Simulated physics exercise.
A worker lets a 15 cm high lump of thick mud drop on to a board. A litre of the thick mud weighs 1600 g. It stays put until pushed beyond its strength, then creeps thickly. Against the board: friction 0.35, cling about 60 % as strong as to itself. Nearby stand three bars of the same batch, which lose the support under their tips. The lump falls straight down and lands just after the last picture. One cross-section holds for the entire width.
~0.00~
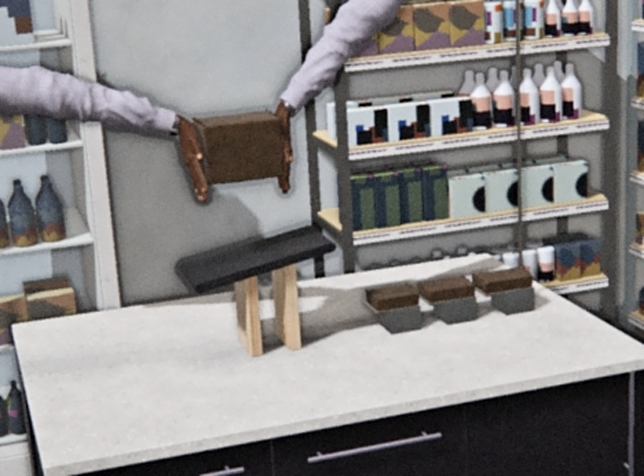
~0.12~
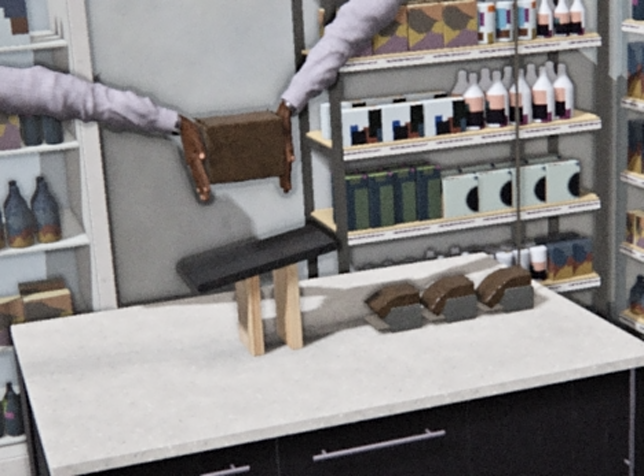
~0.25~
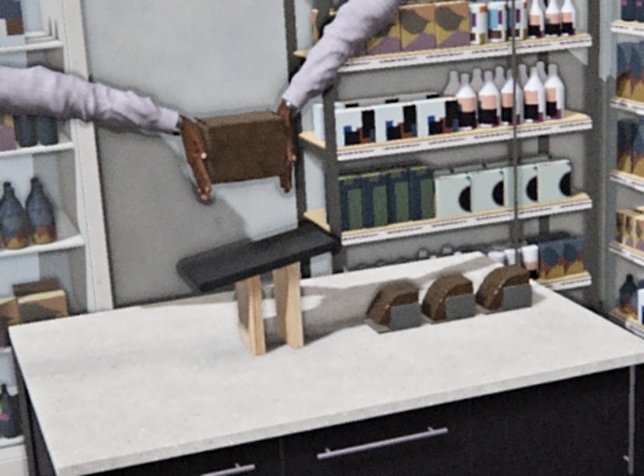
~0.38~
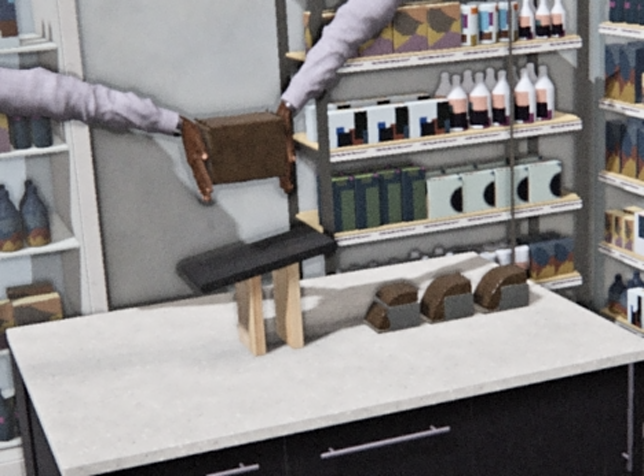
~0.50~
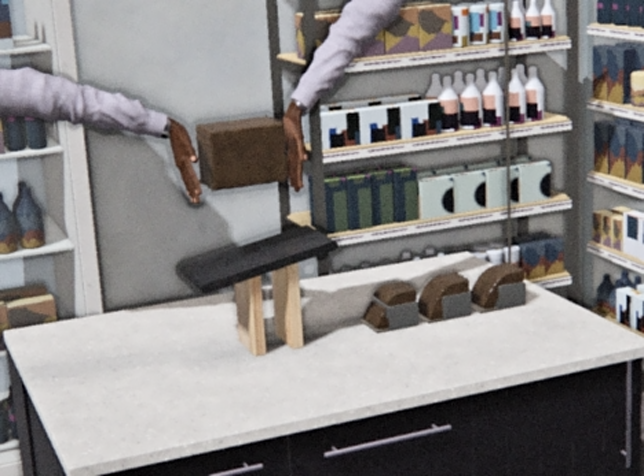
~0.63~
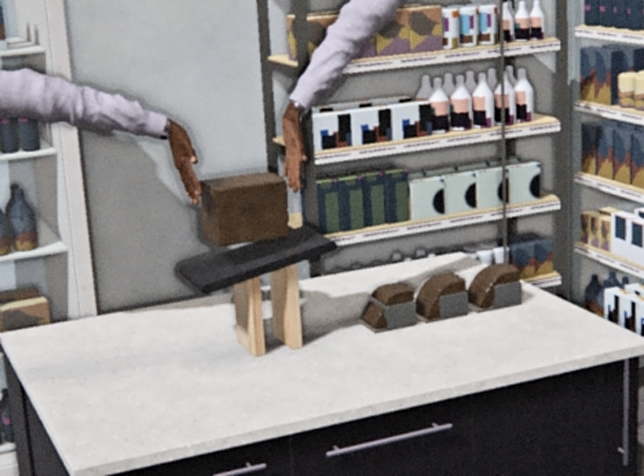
In a shop, three brown bars on a white counter sagged at their ends, then stayed bent, before two hands let go of a brown block, which dropped toward a dark, slightly tilted board.
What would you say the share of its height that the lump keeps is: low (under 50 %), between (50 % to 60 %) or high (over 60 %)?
I would say low.
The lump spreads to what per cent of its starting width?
200 %.
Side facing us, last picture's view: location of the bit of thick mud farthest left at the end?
I'd point to around (191, 291).
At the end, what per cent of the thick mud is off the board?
Roughly 35 % ends up off the board.
After 0.74 s, it stands 50 % of its first height and none has gone off the board.
After 0.87 s, it stands 38 % of its first height and 16 % has gone off the board.
After 1.01 s, it stands 37 % of its first height and 28 % has gone off the board.
After 1.14 s, it stands 37 % of its first height and 37 % has gone off the board.
After 1.24 s, at the end, it stands 37 % of its first height and 37 % has gone off the board.
